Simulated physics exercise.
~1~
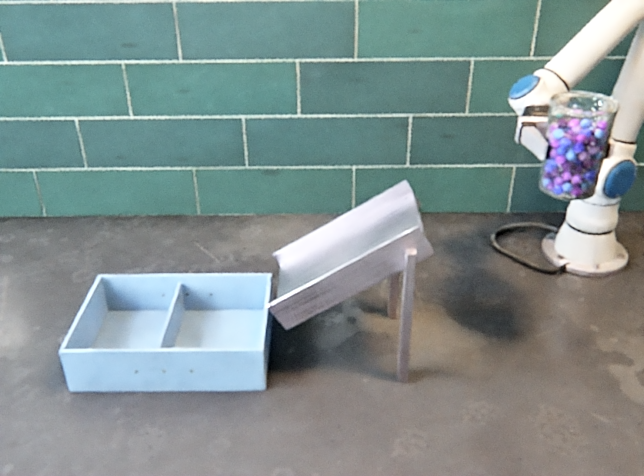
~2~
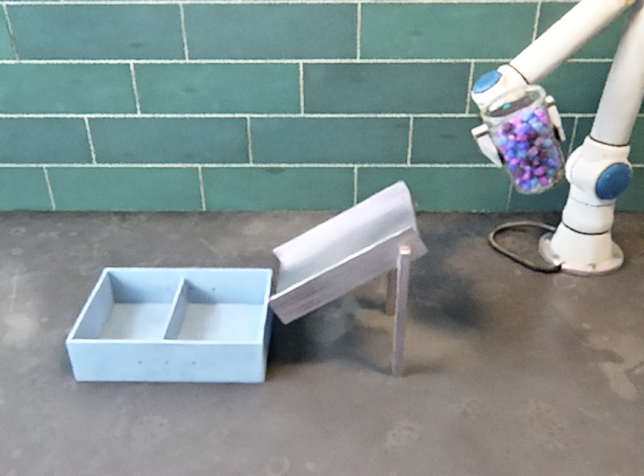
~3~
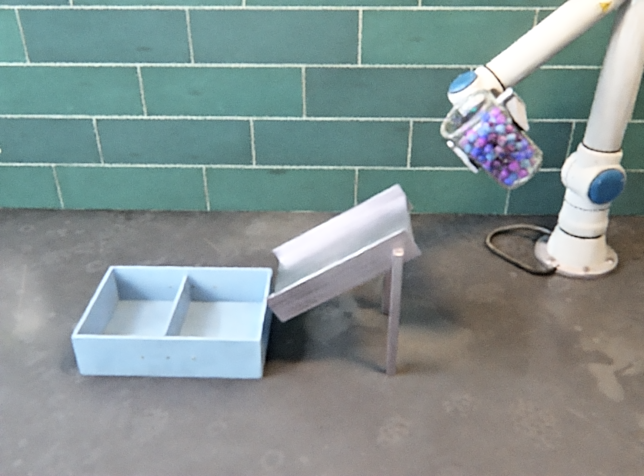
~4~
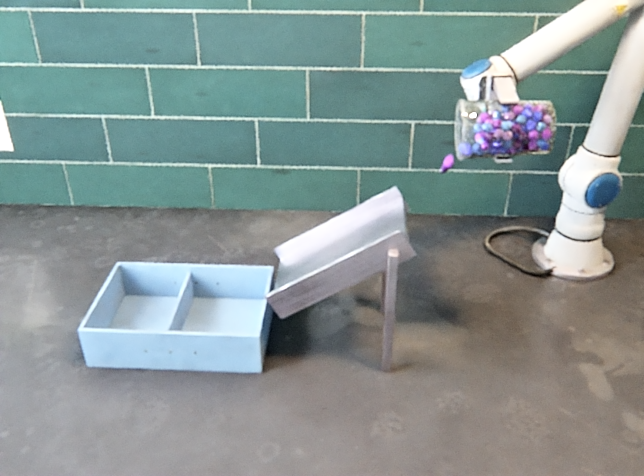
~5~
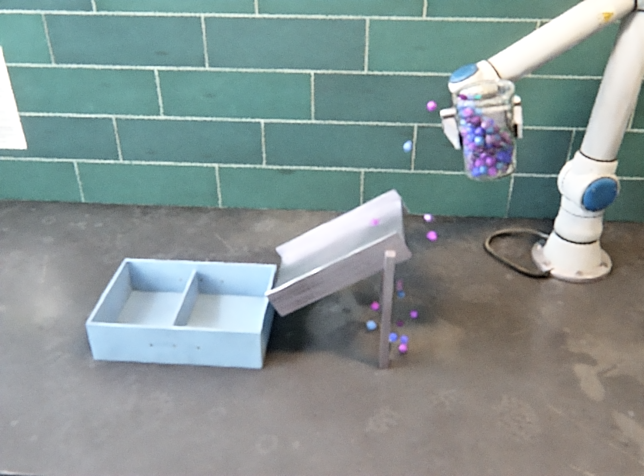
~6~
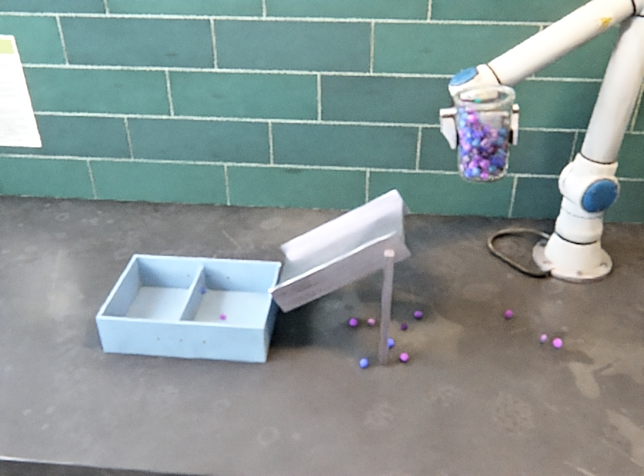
A white robot arm with blue joint caps holds a clear tumbler packed with purple, pink and blue balls at the right of a dark grey counter, seen from the front against green tiles. At left sits a pale blue divided box, with a greyish chute on legs sloping down to it. The arm swings the tumbler left and tips it onto its side until balls spill out. It turns upright again as several drop around the chute. Most stay in the tumbler, while some lie scattered on the counter and very few reach the box.
